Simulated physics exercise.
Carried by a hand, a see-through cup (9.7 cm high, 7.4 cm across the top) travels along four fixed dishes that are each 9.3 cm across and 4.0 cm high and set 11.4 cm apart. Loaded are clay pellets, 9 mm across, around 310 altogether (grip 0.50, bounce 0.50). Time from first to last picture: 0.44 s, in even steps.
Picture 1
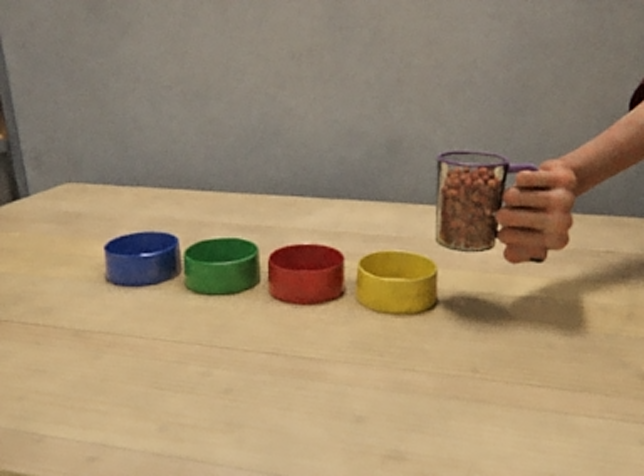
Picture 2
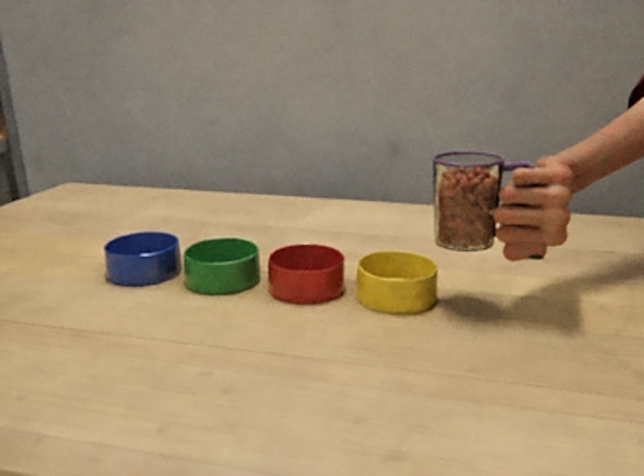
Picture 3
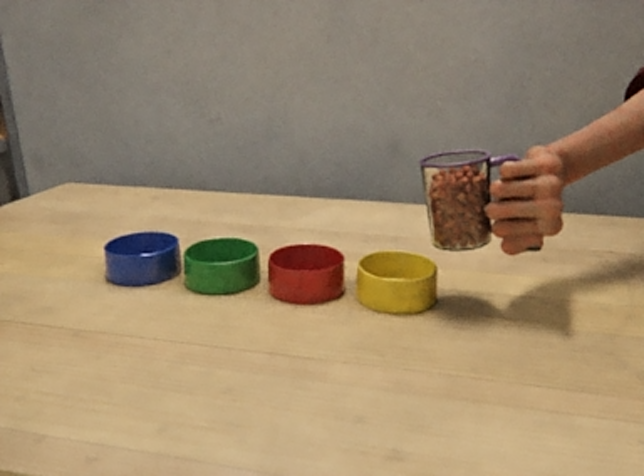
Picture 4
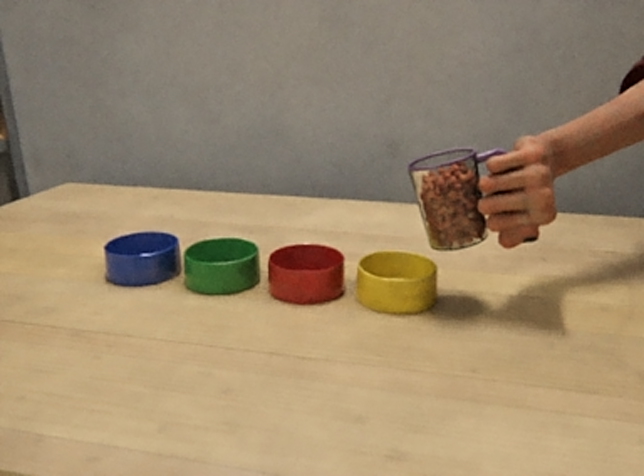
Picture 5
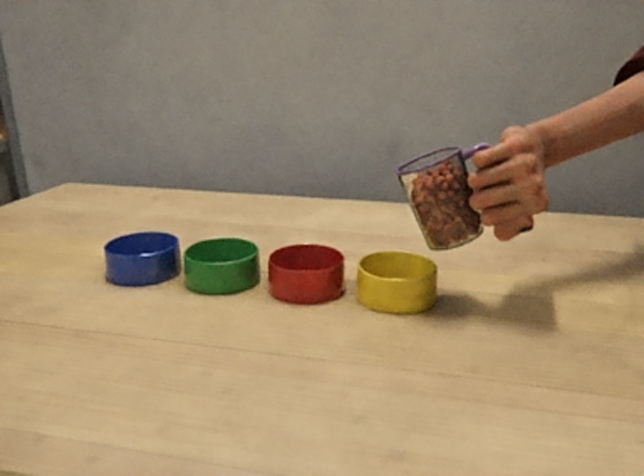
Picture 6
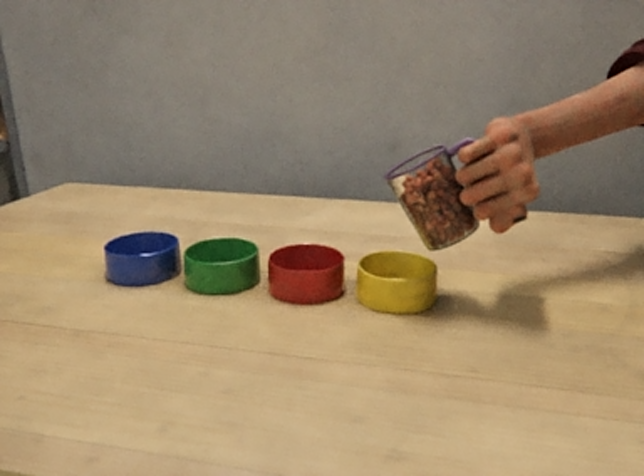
A hand reaches in from the right over a pale wooden table, set against a plain grey wall and seen from slightly above by a still camera. It holds a see-through cup filled with reddish-brown pellets, right of four round dishes in a row, blue, green, red and yellow from left to right. The hand moves the cup slowly left, tilting it steadily toward the yellow dish, while the pellets stay inside.
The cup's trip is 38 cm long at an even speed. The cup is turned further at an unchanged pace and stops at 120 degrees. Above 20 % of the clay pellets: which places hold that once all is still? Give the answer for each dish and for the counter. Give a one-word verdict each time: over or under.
Verdicts: Red over, blue under, green under, yellow under, counter over.
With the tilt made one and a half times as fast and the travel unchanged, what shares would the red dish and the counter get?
I'd expect red to end at 100 and the counter at 0.
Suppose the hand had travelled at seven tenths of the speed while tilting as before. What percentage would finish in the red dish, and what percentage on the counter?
The shares would then be red 100 and counter 0.
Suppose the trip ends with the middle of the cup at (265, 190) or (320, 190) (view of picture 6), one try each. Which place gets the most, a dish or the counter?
The winner: Red, then red.
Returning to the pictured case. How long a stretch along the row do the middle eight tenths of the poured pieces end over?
10 cm, roughly.
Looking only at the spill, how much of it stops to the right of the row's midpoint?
About 40 %.
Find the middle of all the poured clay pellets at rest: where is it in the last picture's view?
Close to pixel (285, 275).
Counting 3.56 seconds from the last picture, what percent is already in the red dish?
Close to 60 percent of the load.
Then, 1.53 s after the last picture, tilt 120 degrees; cup holds 0 %, red 60 %, green 5 %.
Then, 2.55 s after the last picture, tilt 120 degrees; cup holds 0 %, red 60 %, green 5 %.
Then, 3.56 s after the last picture, tilt 120 degrees; cup holds 0 %, red 60 %, green 5 %.
In the end, red 60 %, blue 0 %, green 5 %, yellow 0 %, counter 35 %.
